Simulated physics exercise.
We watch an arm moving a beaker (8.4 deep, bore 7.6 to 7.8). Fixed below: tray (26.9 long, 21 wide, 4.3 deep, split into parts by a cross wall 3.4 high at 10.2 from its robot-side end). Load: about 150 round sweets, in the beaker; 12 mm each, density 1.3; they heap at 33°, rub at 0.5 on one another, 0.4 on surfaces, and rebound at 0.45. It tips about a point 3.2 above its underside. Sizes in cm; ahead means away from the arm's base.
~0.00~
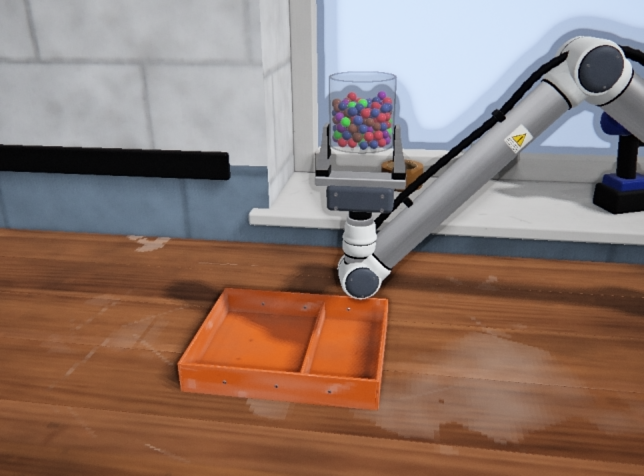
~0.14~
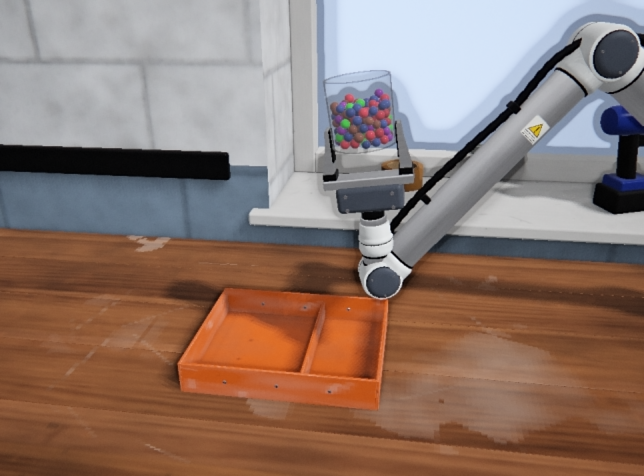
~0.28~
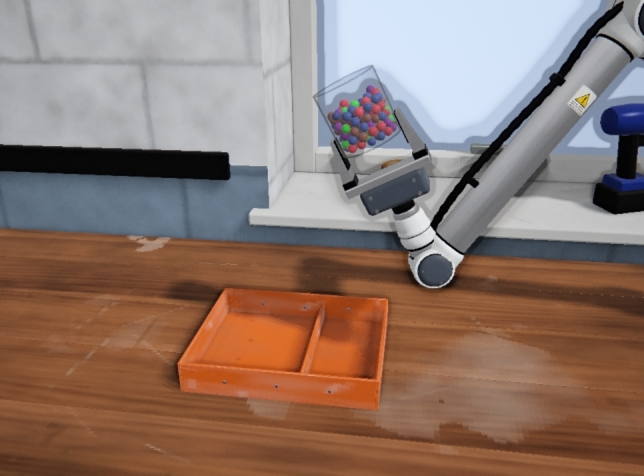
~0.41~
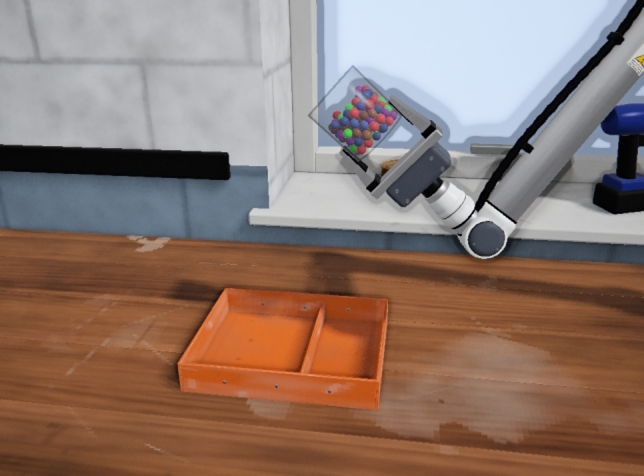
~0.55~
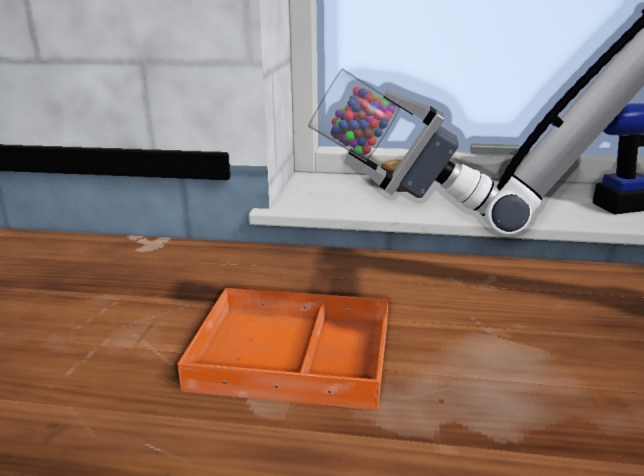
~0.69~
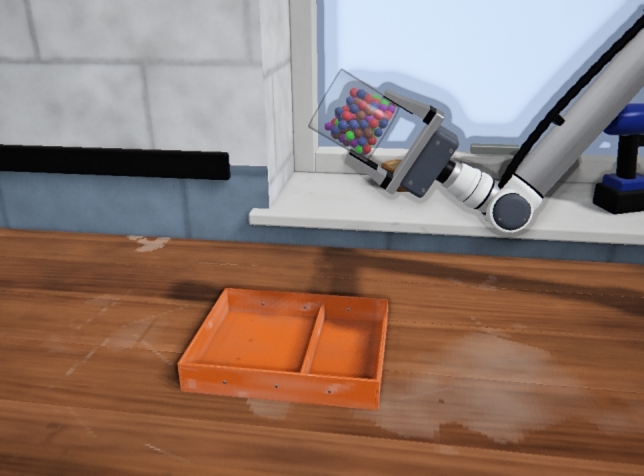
On a wooden worktop by a window, a robot arm tilting a clear beaker of colourful round sweets leftward above an orange tray.
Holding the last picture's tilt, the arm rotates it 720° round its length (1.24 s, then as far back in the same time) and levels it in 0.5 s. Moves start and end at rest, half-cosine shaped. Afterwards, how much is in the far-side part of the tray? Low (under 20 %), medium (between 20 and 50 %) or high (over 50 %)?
Share in the far-side part of the tray: Low (under 20 %).
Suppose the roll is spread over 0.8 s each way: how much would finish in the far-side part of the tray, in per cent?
In that case some 0 per cent.
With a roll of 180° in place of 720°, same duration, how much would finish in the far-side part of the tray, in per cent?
In that case some 0 per cent.
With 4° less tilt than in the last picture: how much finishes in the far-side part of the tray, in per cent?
About 0 per cent.
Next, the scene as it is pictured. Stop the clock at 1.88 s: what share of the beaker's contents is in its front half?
Roughly 60 per cent.
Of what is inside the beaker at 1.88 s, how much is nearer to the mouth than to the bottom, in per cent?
Roughly 25 per cent.
After 1.88 s, tipped 60°, highest piece 40 above the table; 151 in the beaker.
After 3.07 s, tipped 60°, highest piece 40 above the table; 151 in the beaker.
After 3.87 s, upright, highest piece 41 above the table; 151 in the beaker.
After 4.57 s, upright, highest piece 41 above the table; 151 in the beaker.
In the end, 151 in the beaker. That is 0 % in the far-side part of the tray.
